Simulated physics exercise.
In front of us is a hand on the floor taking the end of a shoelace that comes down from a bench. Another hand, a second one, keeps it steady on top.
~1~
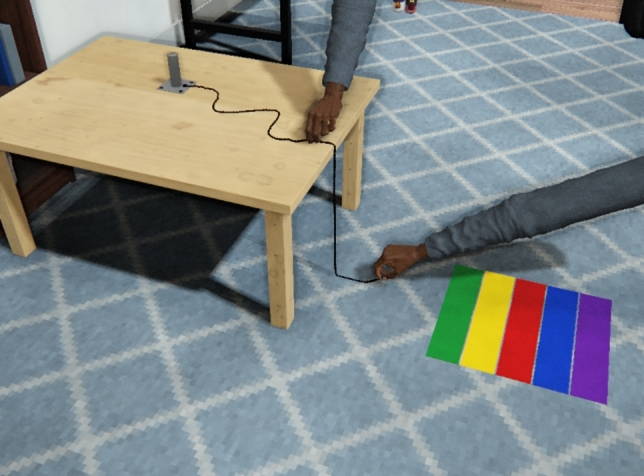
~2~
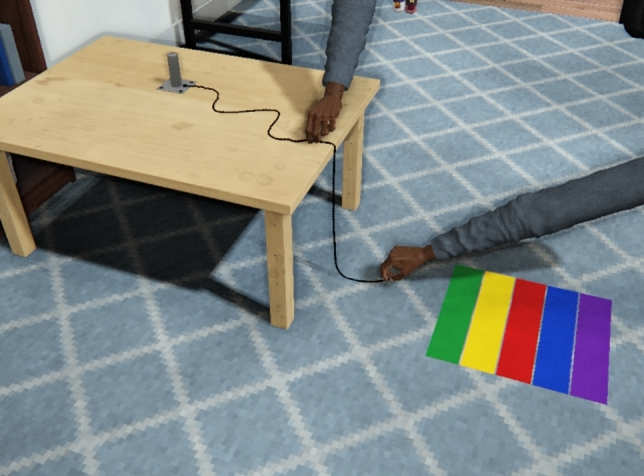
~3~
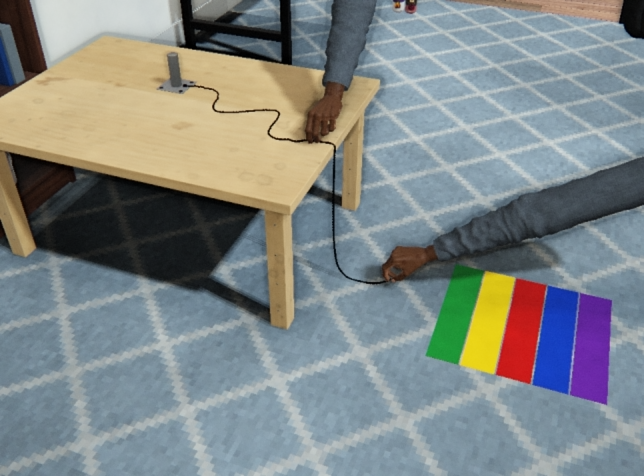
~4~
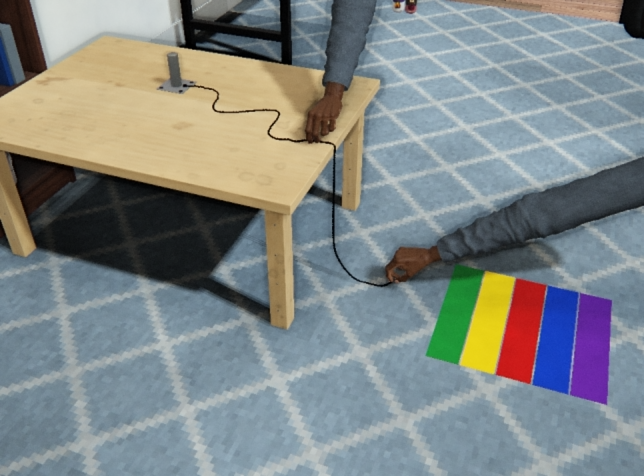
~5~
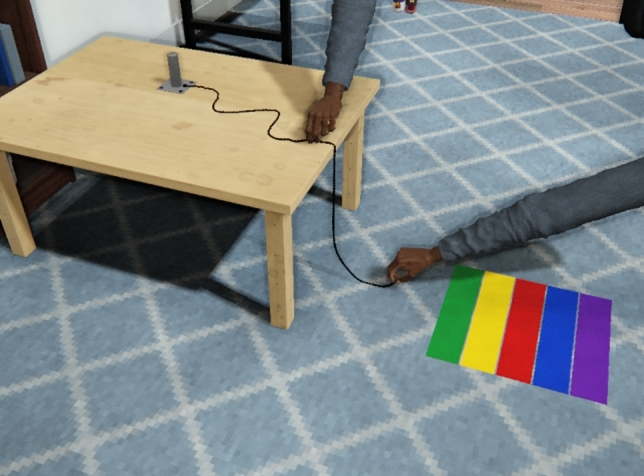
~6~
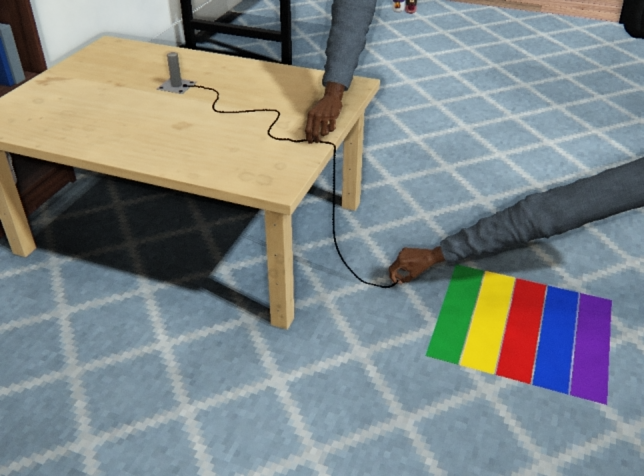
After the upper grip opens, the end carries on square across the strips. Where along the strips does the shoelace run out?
Over the blue strip.
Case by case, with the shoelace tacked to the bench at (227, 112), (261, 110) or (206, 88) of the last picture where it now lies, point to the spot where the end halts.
First (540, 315), next (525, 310), last (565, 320).
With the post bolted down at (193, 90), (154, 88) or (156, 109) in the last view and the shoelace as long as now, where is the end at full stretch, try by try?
First close to (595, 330), next close to (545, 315), last close to (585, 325).
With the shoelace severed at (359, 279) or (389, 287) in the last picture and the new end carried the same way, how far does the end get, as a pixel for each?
The first cut gives (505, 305) and the second gives (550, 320).
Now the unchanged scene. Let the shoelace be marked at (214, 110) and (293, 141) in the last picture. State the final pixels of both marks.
First: (245, 107). Second: (364, 161).
Soon after, end near (514, 309); over red.
After that, end near (548, 317); over blue.
At the stop, end near (569, 323); over blue. It halts on the blue strip.
